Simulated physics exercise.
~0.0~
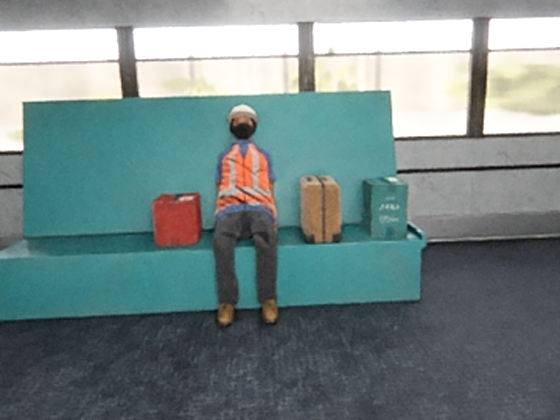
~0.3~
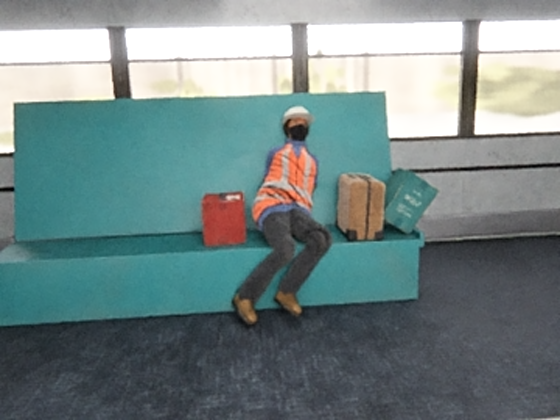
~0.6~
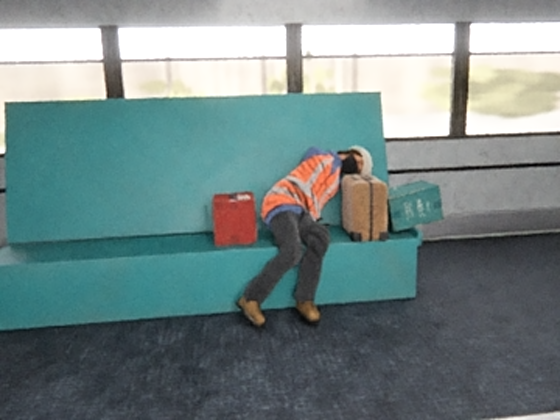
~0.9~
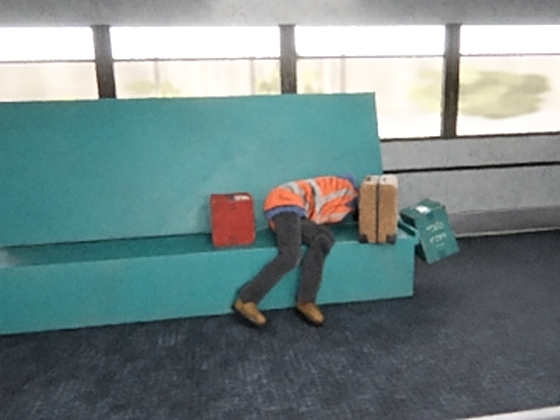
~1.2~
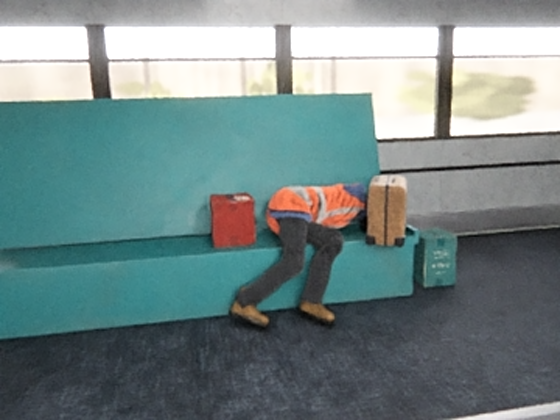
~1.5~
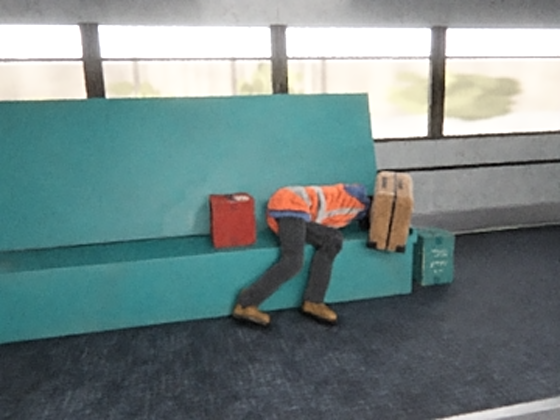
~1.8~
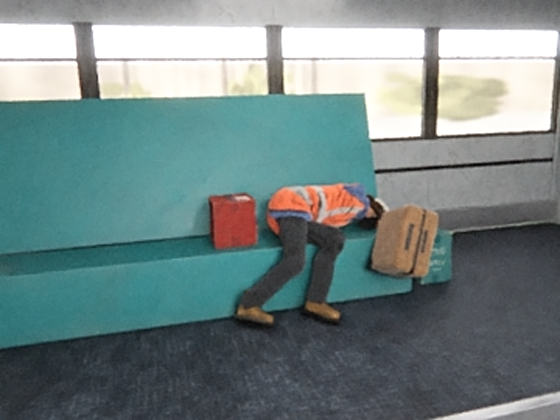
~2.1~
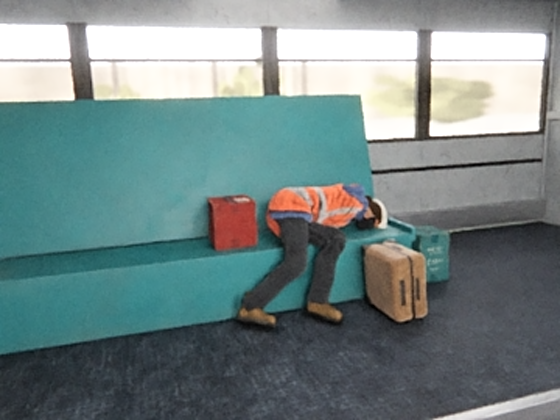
In the video, a limp figure in a hard hat and orange vest, seated on a teal bench between cases, slumps right onto a brown case, tipping a teal pack off the end; the brown case then topples to the floor, while the red case and figure stay on.
